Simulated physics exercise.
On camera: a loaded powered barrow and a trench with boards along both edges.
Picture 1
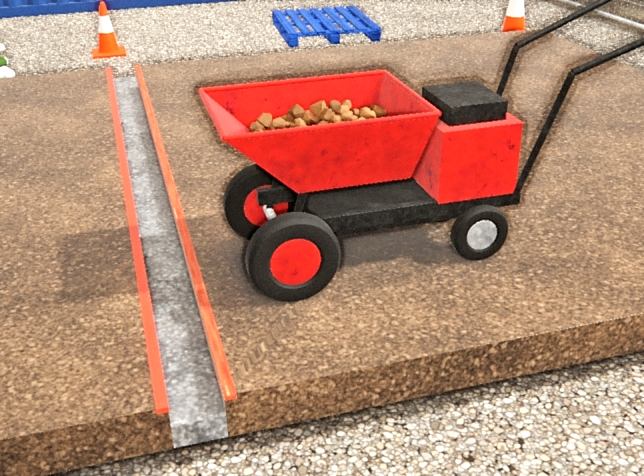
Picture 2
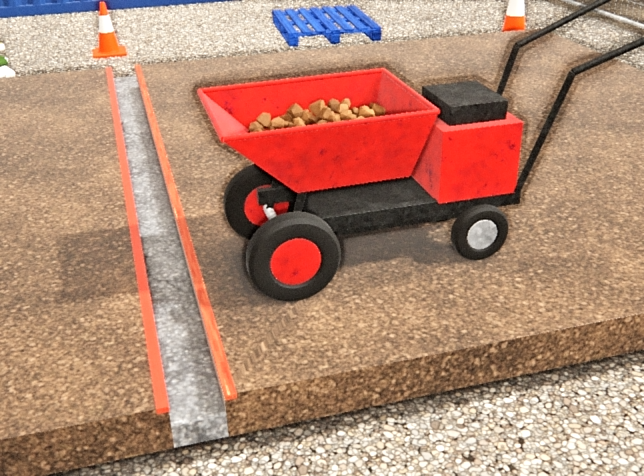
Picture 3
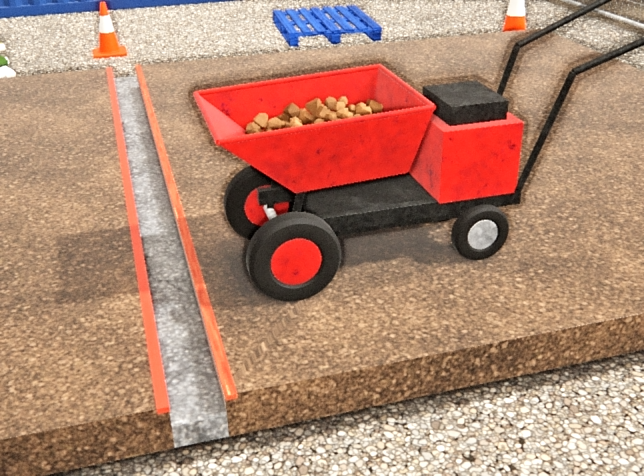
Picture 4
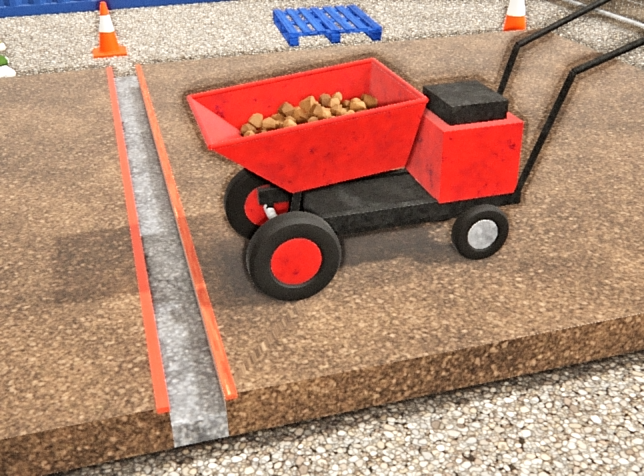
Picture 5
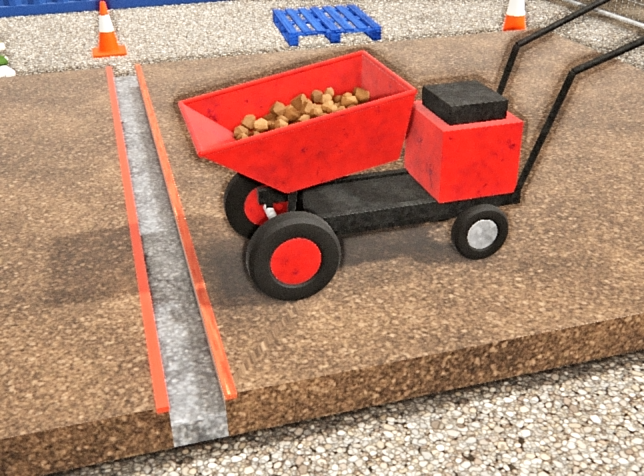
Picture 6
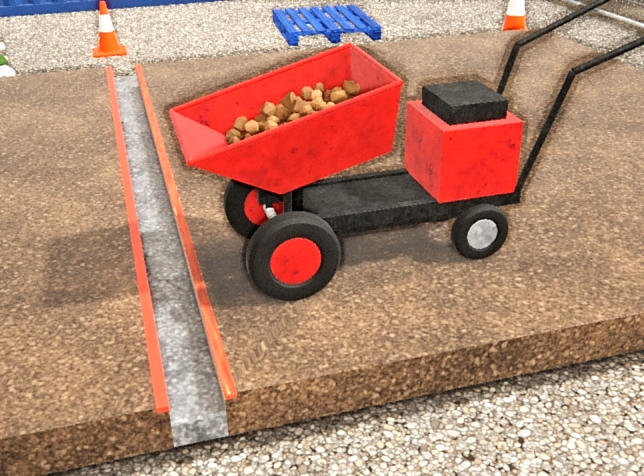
The red skip of a small powered barrow, loaded with brown clods, sits level at first beside a narrow grey trench edged with orange boards. It then tilts gradually forward to the left, its rear rising away from the red engine box, while the wheels and black handles stay still.
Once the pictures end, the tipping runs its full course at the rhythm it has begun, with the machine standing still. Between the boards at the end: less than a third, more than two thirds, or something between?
The trench ends with under a third of it.
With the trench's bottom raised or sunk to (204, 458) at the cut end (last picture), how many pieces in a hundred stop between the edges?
About 0 per cent.
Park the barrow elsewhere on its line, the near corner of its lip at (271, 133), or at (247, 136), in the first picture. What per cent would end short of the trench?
About 0 and 0 per cent.
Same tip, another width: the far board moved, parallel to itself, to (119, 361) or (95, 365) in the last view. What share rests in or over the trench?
The first gives 30 %, the second 50 %.
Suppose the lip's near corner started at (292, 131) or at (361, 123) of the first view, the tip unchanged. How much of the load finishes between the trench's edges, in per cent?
Near 50 % and 30 %.
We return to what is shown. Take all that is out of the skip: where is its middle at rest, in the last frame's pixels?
Around (74, 291).
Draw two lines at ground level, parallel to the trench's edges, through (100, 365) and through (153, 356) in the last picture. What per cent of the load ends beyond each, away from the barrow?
Roughly 50 per cent, and 70 per cent.
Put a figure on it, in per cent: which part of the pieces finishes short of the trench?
Roughly 0 in a hundred.
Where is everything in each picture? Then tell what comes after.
Lip of the skip near (225, 139), level; top of the load near (335, 122), clay clods; first edge of the trench near (216, 344); far edge near (154, 355), the trench under half as wide as the skip, and about half as deep as wide, in the first picture.
Lip of the skip near (223, 140), level; top of the load near (334, 121), in the second picture.
Lip of the skip near (219, 143), tipped barely; top of the load near (346, 118), in the third picture.
Lip of the skip near (211, 147), tipped a little; top of the load near (343, 122), in the fourth picture.
Lip of the skip near (201, 154), tipped a little; top of the load near (344, 117), in the fifth picture.
Lip of the skip near (190, 163), tipped clearly; top of the load near (344, 107); first edge of the trench near (216, 343); far edge near (154, 355), in the sixth picture.
Shortly afterwards, skip tipped steeply; the whole lot in the skip.
Next, skip tipped right over; the bulk in the skip; near a quarter beyond it.
Some moments later, skip tipped right over; near a third in the skip; near two thirds beyond it.
In the end, skip tipped right over; near a quarter in the skip; none at all in or heaped over the trench; near two thirds beyond it.
